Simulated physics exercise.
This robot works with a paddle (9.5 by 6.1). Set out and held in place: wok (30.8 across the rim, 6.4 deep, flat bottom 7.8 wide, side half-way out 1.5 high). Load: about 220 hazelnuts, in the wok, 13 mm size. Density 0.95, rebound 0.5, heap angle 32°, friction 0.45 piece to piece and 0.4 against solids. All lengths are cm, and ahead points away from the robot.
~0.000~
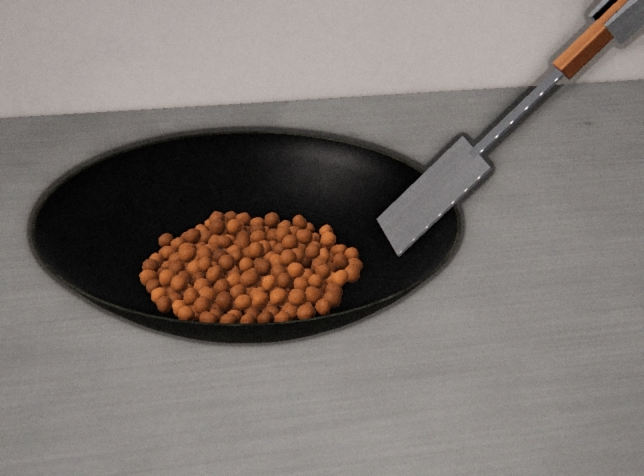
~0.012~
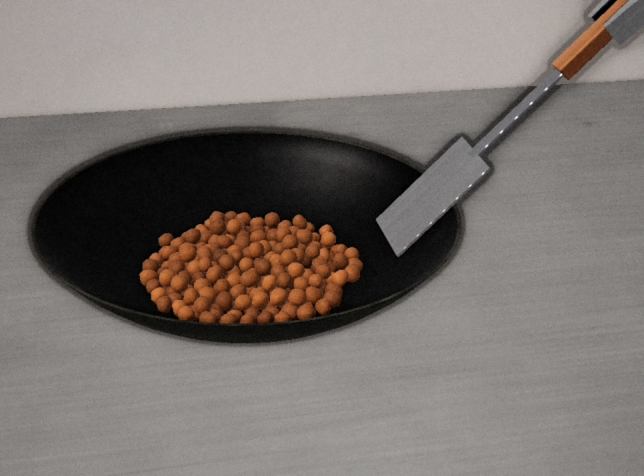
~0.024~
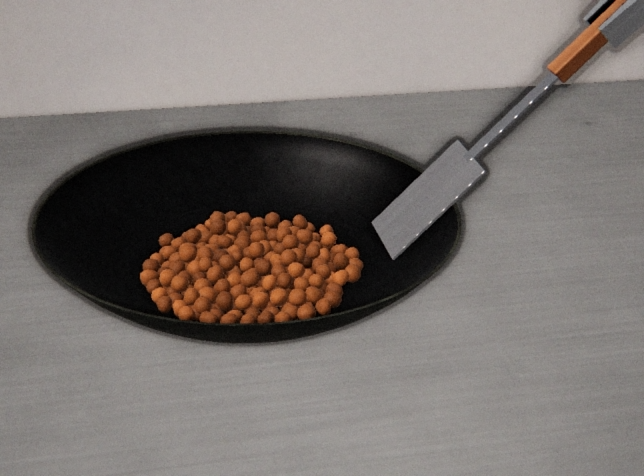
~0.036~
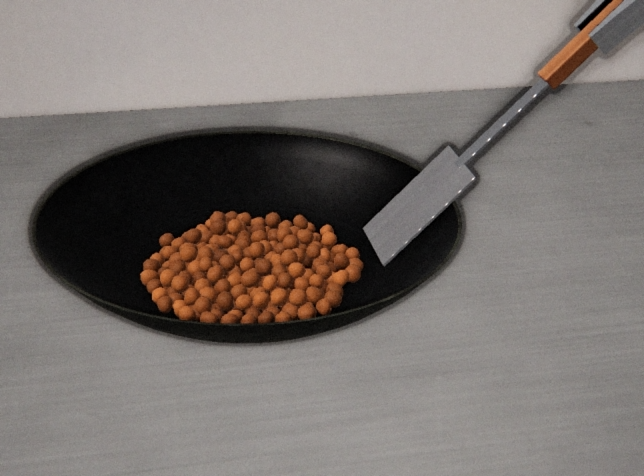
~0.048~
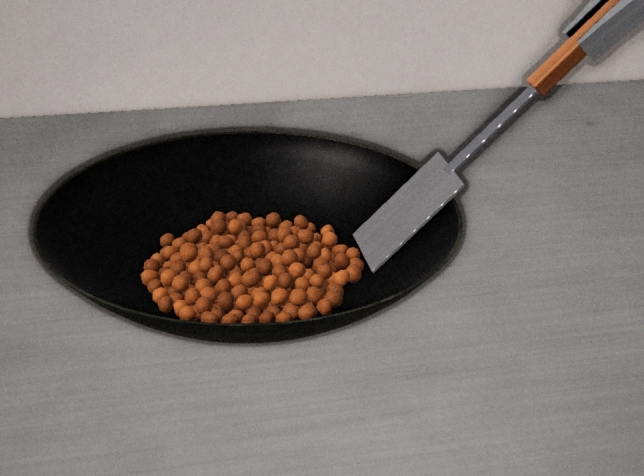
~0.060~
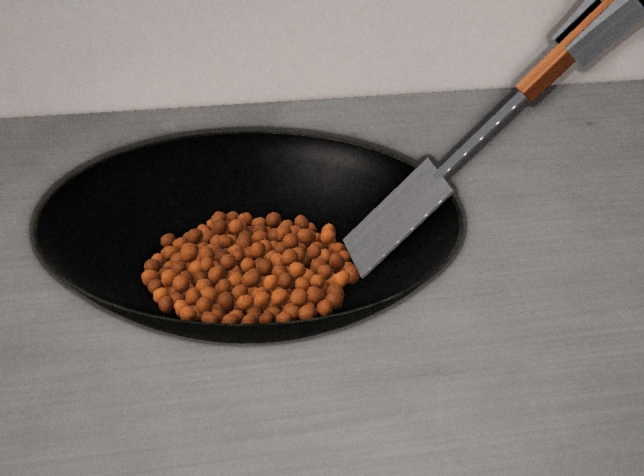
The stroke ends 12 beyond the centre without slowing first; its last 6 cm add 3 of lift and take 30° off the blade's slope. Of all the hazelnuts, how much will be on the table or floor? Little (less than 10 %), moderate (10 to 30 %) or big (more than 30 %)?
A moderate share, 10 to 30 %, ends on the table or floor.
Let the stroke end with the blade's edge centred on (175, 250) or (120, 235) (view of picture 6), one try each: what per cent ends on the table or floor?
Some 0 and 5 per cent.
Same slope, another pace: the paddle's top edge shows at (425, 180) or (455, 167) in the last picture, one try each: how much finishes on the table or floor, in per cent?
Some 25 and 5 per cent.
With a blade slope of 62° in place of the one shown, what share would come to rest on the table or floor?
Then about 20 per cent.
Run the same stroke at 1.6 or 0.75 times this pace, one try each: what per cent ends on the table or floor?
Some 30 and 15 per cent.
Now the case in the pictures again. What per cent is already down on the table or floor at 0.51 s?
Roughly 10 per cent.
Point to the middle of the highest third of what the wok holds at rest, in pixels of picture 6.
Near (157, 267).
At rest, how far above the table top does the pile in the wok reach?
Roughly 4.5 cm.
After 0.16 s, sloping 45°, highest piece 4 above the table; 225 in the wok.
After 0.26 s, sloping 40°, highest piece 6 above the table; 225 in the wok.
After 0.51 s, sloping 15°, highest piece 8 above the table; 182 in the wok, 26 on the table or floor, 17 on the blade or in flight.
After 1.56 s, sloping 15°, highest piece 4 above the table; 182 in the wok, 43 on the table or floor.
At rest, 182 in the wok, 43 on the table or floor. That is 19 % on the table or floor.
